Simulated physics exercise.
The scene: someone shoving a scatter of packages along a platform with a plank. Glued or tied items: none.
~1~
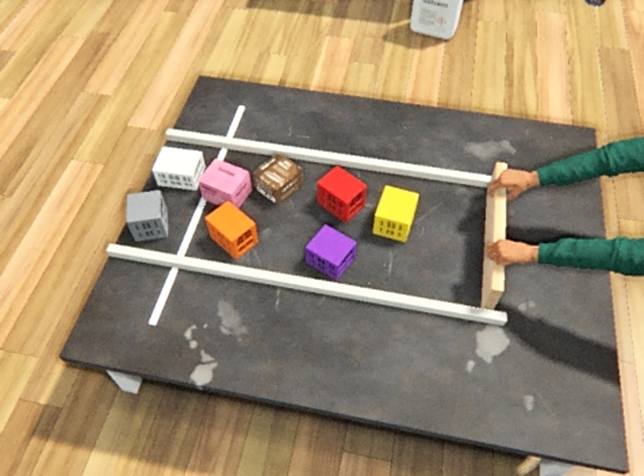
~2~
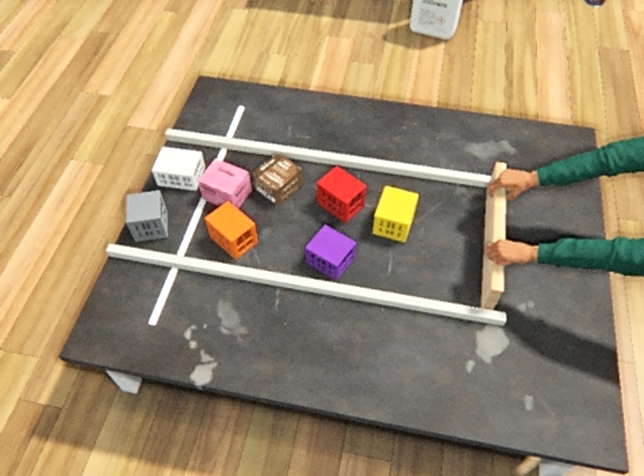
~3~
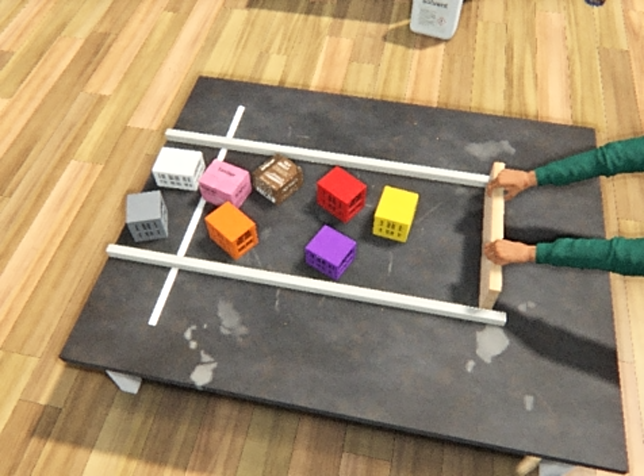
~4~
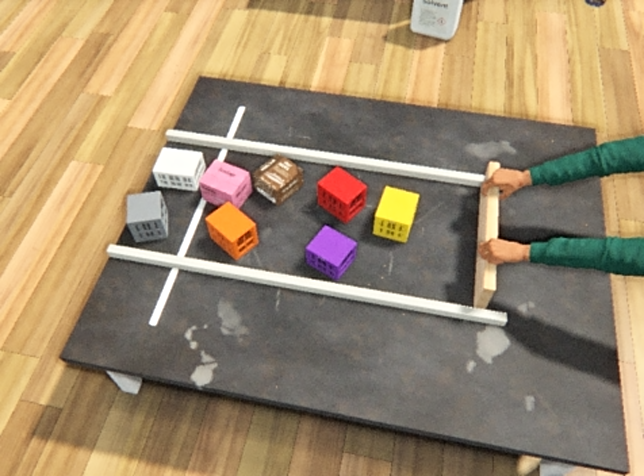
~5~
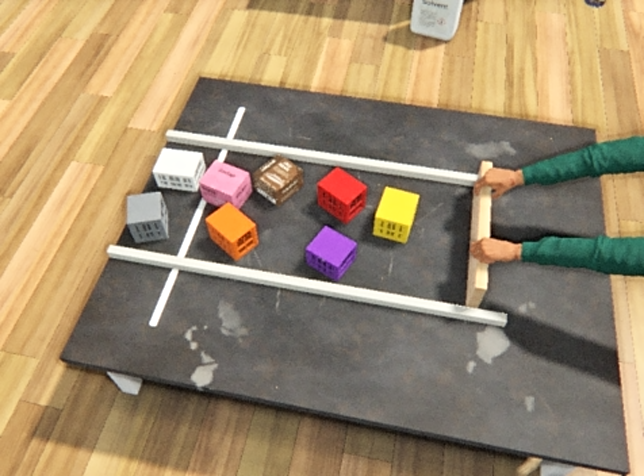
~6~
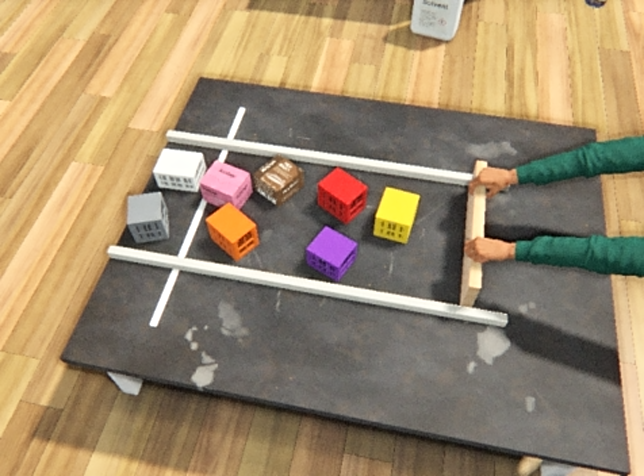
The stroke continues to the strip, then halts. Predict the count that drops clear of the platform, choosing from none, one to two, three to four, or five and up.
The tally of falls will come to three or else four.
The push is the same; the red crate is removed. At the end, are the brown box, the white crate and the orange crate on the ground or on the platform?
As for the brown box, it keeps its place; the white crate ends up below; the orange crate keeps its place.
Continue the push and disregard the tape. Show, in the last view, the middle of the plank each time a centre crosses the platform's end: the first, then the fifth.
I'd say close to (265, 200), then close to (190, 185).
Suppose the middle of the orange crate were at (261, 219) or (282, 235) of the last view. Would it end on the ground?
Result, in order: It is safe; it is safe.
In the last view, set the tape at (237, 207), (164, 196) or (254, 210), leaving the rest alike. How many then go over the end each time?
In order: 1, 5 and 1.
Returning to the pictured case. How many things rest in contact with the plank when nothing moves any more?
In total, 3.
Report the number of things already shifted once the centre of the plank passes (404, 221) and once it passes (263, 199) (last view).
Answer - first 1, then 7.
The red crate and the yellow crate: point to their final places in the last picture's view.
Result: One about (158, 174), other about (190, 184).
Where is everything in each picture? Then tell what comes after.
In the first picture, grey crate (148, 216); white crate (180, 169); pink box (226, 186); plank (494, 234); tape (203, 200).
In the second picture, white crate (179, 169); plank (494, 234).
In the third picture, pink box (225, 186); brown box (278, 179).
In the fourth picture, grey crate (148, 217); purple crate (331, 253).
In the fifth picture, white crate (180, 170); red crate (342, 196).
In the sixth picture, grey crate (149, 218); white crate (180, 170); pink box (226, 187); plank (474, 232); tape (204, 202).
A little later, none off yet; grey crate at rest near (149, 218); white crate at rest near (180, 170); pink box at rest near (226, 187).
Next, none off yet; grey crate at rest near (149, 218); white crate shifted a little near (175, 170); pink box shifted a little near (205, 189).
When it is over, the number that fall off is three or four; down, pink box, white crate and grey crate.
